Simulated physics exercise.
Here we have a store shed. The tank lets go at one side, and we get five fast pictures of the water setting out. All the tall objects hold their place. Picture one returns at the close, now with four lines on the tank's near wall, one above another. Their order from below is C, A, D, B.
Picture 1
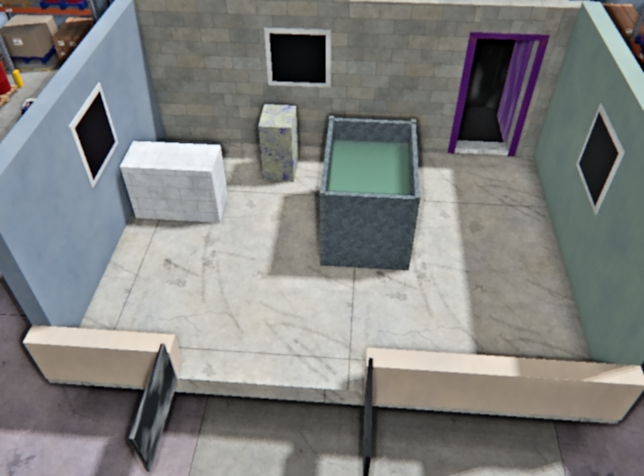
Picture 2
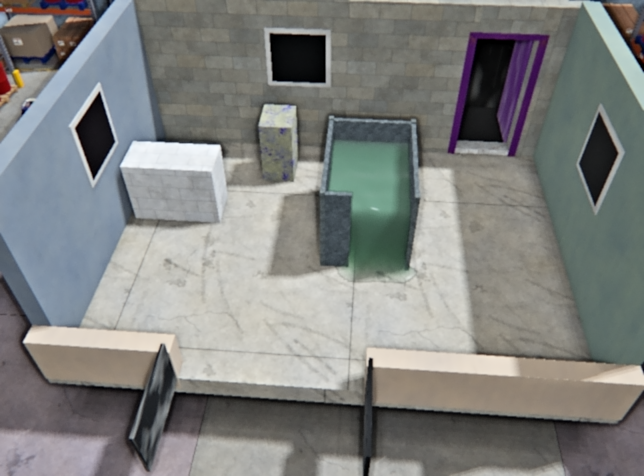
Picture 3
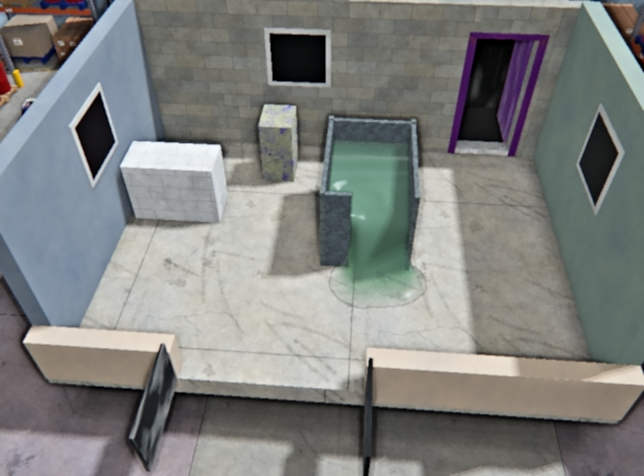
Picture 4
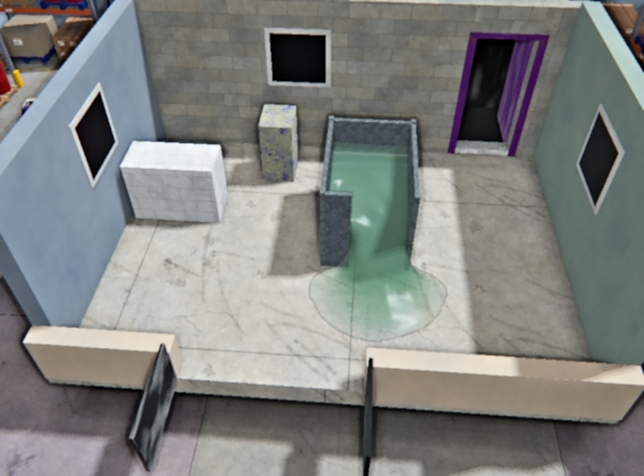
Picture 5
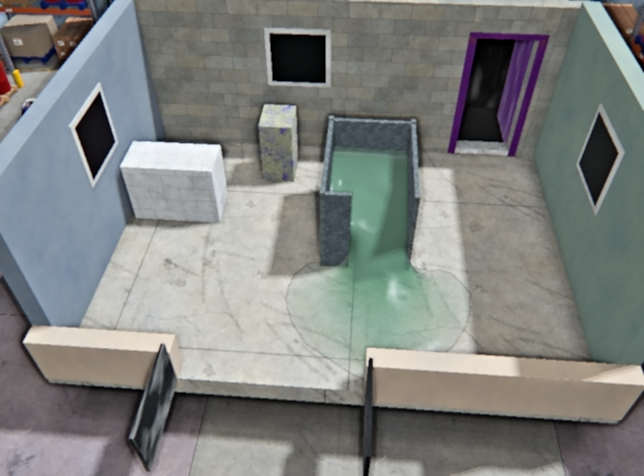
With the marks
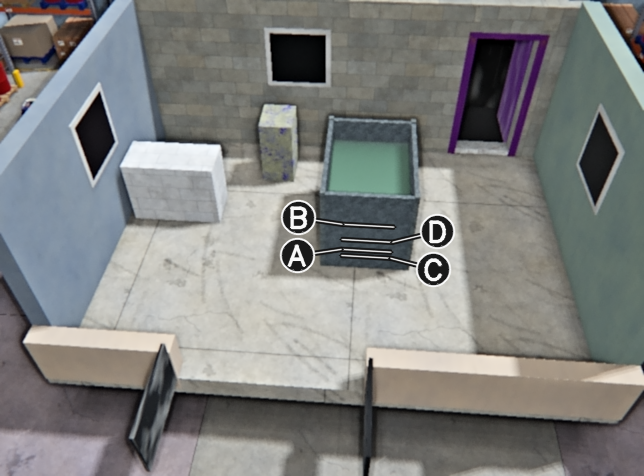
The clip shows a walled shed with a purple doorway and a stone tank of green water; the tank's near side opens, and the water pours out and spreads across the pale floor toward the open gate.
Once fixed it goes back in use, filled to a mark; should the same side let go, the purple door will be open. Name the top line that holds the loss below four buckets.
It is B.
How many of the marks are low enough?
All of the four.
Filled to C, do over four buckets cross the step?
No, not at all.
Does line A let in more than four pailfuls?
No, not at all.
In white, A at (366, 250); B at (368, 225); C at (365, 256); D at (366, 240); from the bottom up C, A, D, B.
With A, nothing gets over.
With B, a bucket or two gets in.
With C, nothing gets over.
With D, nothing gets over.
